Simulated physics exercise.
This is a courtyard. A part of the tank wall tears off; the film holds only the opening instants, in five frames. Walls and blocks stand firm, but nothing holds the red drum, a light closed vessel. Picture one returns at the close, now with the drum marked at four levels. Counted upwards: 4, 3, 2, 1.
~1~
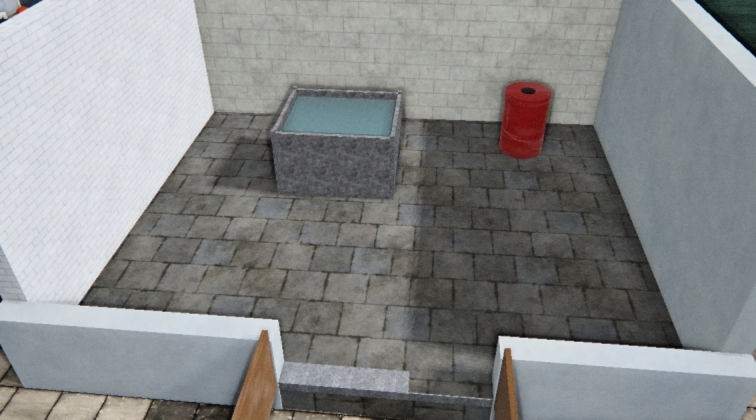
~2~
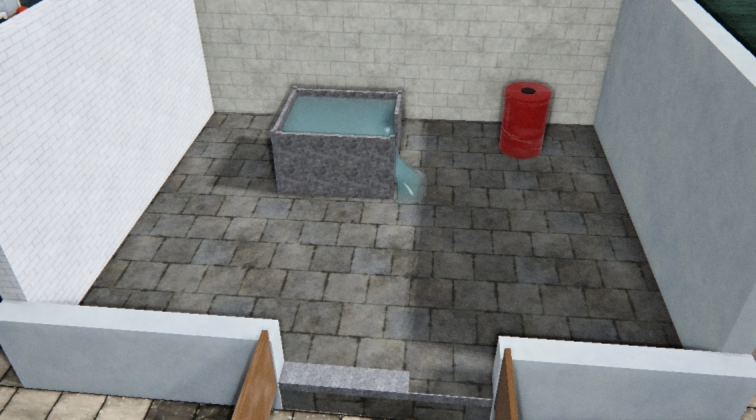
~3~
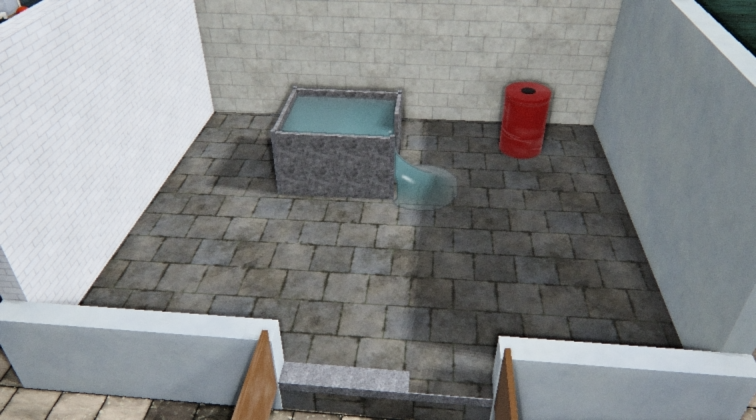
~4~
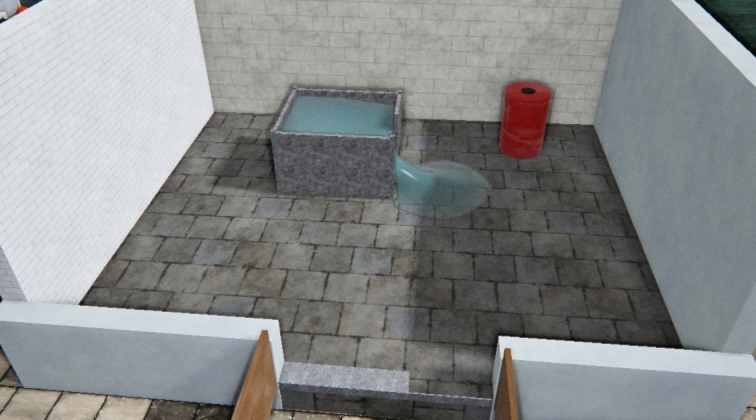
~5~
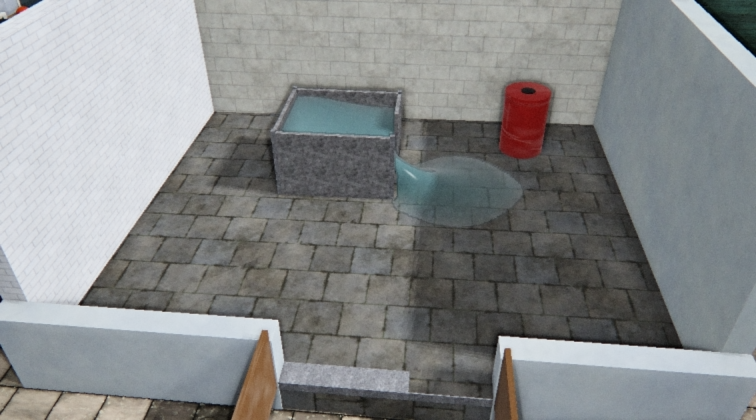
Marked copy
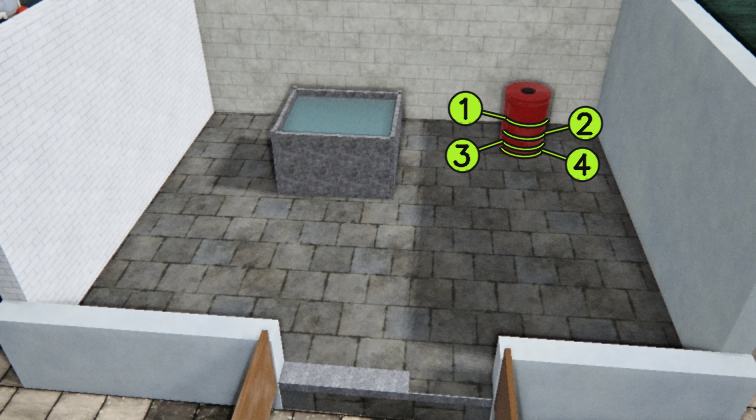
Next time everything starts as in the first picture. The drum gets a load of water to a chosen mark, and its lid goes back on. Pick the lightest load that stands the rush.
Mark 3.
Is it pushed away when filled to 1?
No, not at all.
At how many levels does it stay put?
Three of them.
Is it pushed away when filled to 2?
No, not at all.
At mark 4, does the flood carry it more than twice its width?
Yes, clearly.
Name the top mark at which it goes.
It is 4.
On the marked copy, 1 at (528, 125); 2 at (525, 139); 3 at (524, 149); 4 at (523, 156); from the bottom up 4, 3, 2, 1.
With 1, it does not move.
With 2, it does not move.
With 3, it does not move.
With 4, it is pushed about 4 times its own width away.
